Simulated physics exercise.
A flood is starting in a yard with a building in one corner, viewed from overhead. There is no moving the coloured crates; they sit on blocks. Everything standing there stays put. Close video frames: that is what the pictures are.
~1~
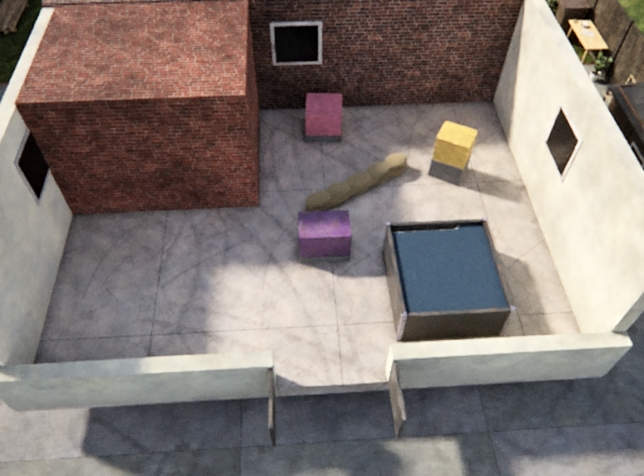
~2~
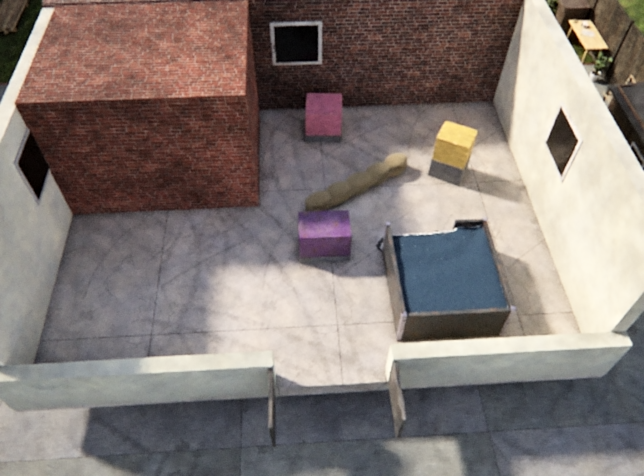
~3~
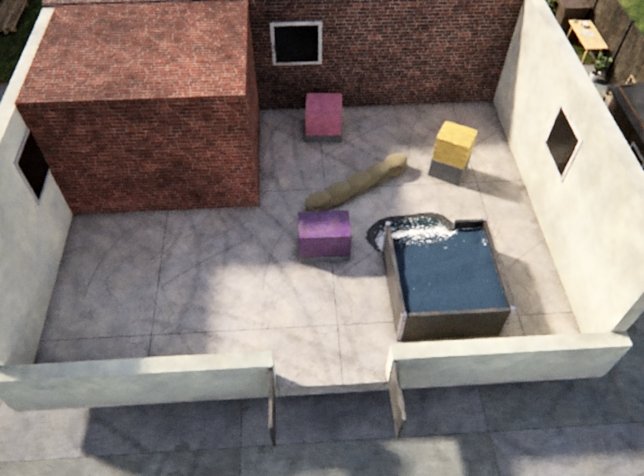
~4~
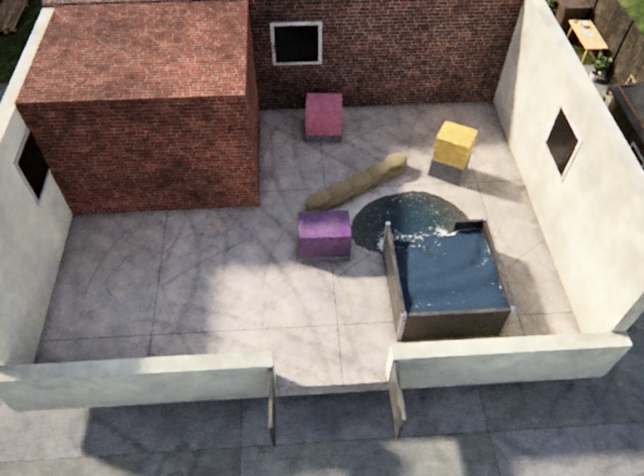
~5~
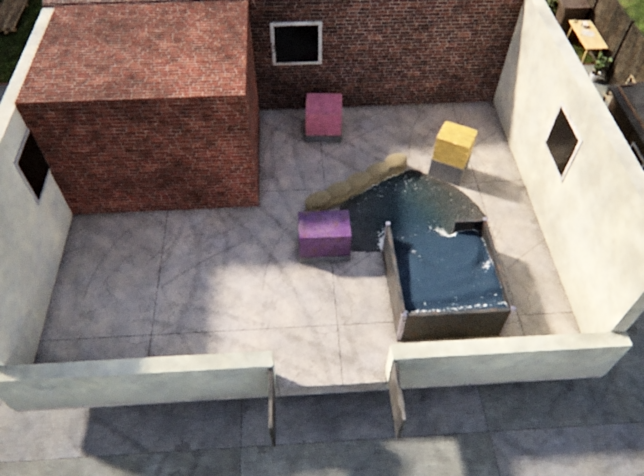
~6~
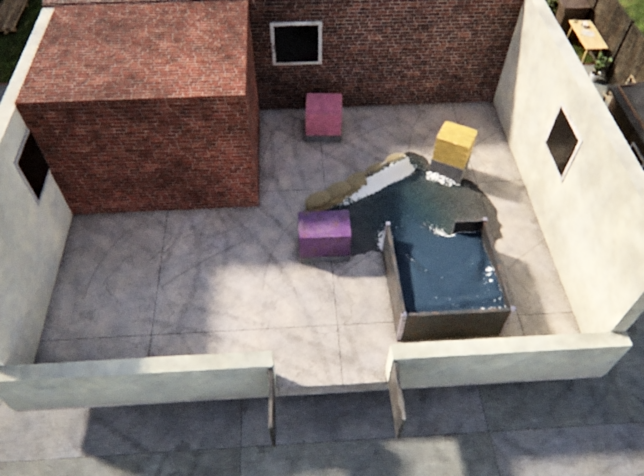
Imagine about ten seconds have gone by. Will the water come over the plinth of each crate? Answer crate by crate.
The yellow crate: No, it stays dry. The purple crate: Yes, water reaches it. The pink crate: No, it stays dry.
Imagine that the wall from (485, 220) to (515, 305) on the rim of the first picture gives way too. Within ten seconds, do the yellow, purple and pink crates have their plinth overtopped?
In that case the yellow crate is never flooded, the purple crate is never flooded and the pink crate is never flooded.
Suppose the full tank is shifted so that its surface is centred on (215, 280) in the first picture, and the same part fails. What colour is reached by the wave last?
That is the one in yellow.
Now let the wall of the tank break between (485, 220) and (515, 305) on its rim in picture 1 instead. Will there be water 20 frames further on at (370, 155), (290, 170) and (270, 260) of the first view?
Place one: Spared by the leak. Place two: Spared by the leak. Place three: Spared by the leak.
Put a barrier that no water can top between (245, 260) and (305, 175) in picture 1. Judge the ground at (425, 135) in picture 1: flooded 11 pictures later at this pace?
My call: Soaked.
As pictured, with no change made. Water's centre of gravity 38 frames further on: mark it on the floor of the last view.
Close to (397, 221).
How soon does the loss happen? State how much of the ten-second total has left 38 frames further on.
Near 20 in a hundred.
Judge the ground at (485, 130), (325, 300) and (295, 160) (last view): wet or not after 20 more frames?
In turn: Covered, clear, free of water.
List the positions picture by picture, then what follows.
The first frame shows the water tank at (446, 267) is whole and still.
In the second frame, the front is at a hidden place, out from the gap on the water tank's far side.
In the third frame, the front is at (436, 217), out from the gap on the water tank's far side.
In the fourth frame, water pours out on the water tank's far side and has run to (415, 194).
In the fifth frame, the front is at (413, 174), out from the gap on the water tank's far side.
In the sixth frame, water pours out on the water tank's far side and has run to (412, 156).
A moment on, water covers 20 % of the floor; the yellow crate water round its plinth, the purple crate water round its plinth, the pink crate not reached.
Next, water covers 30 % of the floor; the yellow crate water round its plinth, the purple crate water round its plinth, the pink crate not reached.
Then, water covers 50 % of the floor; the yellow crate water round its plinth, the purple crate water round its plinth, the pink crate water round its plinth.
Later, water covers 70 % of the floor; the yellow crate water round its plinth, the purple crate water round its plinth, the pink crate water round its plinth.
In the end, water covers 95 % of the floor; the yellow crate stayed above the water, the purple crate was topped, the pink crate stayed above the water.
